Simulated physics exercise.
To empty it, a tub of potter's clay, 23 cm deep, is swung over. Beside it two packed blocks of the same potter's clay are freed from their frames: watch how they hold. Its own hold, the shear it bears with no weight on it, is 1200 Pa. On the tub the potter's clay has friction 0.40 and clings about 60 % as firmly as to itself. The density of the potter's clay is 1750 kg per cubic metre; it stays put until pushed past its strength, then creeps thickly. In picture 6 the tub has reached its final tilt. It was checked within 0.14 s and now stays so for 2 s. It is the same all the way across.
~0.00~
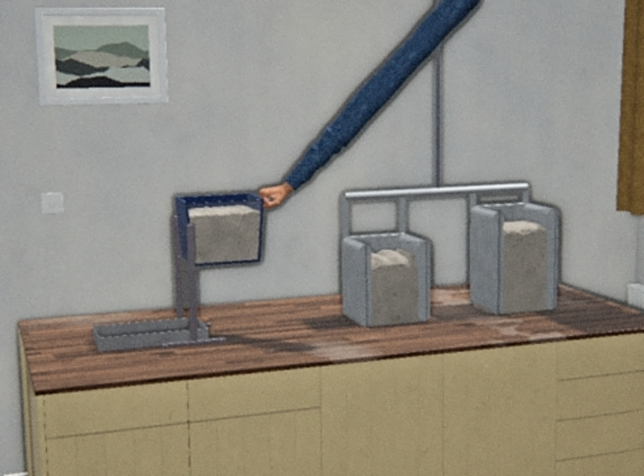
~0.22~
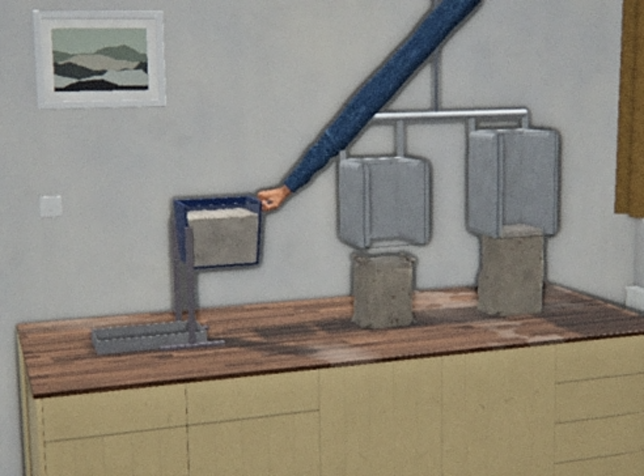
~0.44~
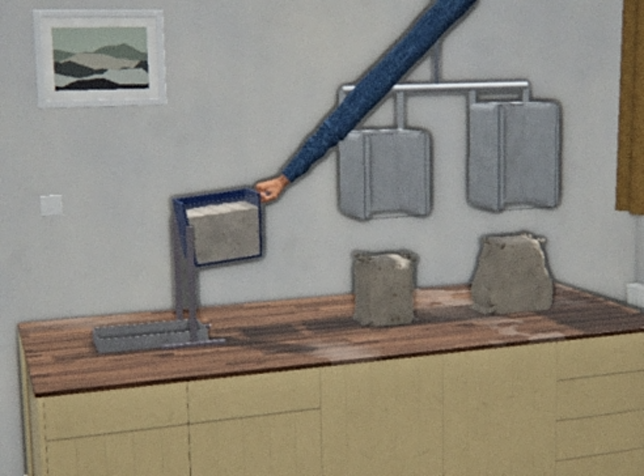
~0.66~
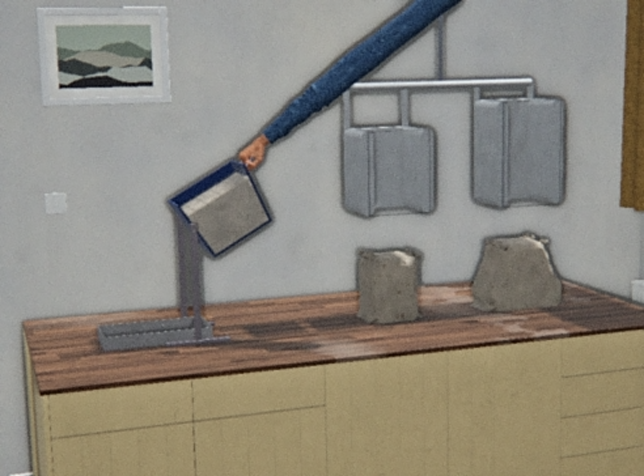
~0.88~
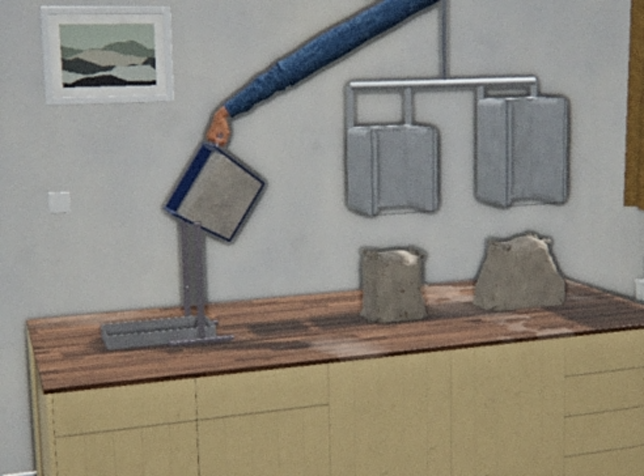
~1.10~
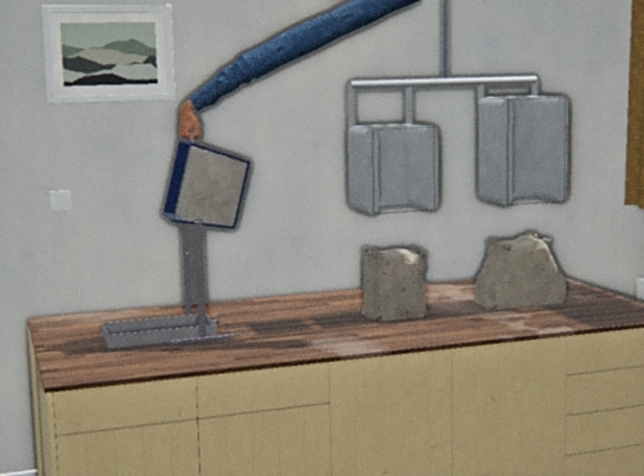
Two grey casings rose off two blocks of clay, and the taller right block slumped and widened, then a blue-sleeved arm swung a tub of the same clay over to the left.
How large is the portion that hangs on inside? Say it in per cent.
Close to 100 per cent.
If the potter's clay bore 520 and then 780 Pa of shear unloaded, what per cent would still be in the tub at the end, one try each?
In turn about 75 %, 100 %.
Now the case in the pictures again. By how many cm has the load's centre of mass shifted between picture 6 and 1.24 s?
Roughly 0 cm.
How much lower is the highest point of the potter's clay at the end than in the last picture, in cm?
Roughly 0 cm.
After 1.24 s, the tub is at 75 degrees and holds 100 %.
After 1.41 s, the tub is at 75 degrees and holds 100 %.
After 1.58 s, the tub is at 75 degrees and holds 100 %.
After 1.75 s, the tub is at 75 degrees and holds 100 %.
After 3.10 s, the tub is at 75 degrees and holds 100 %.
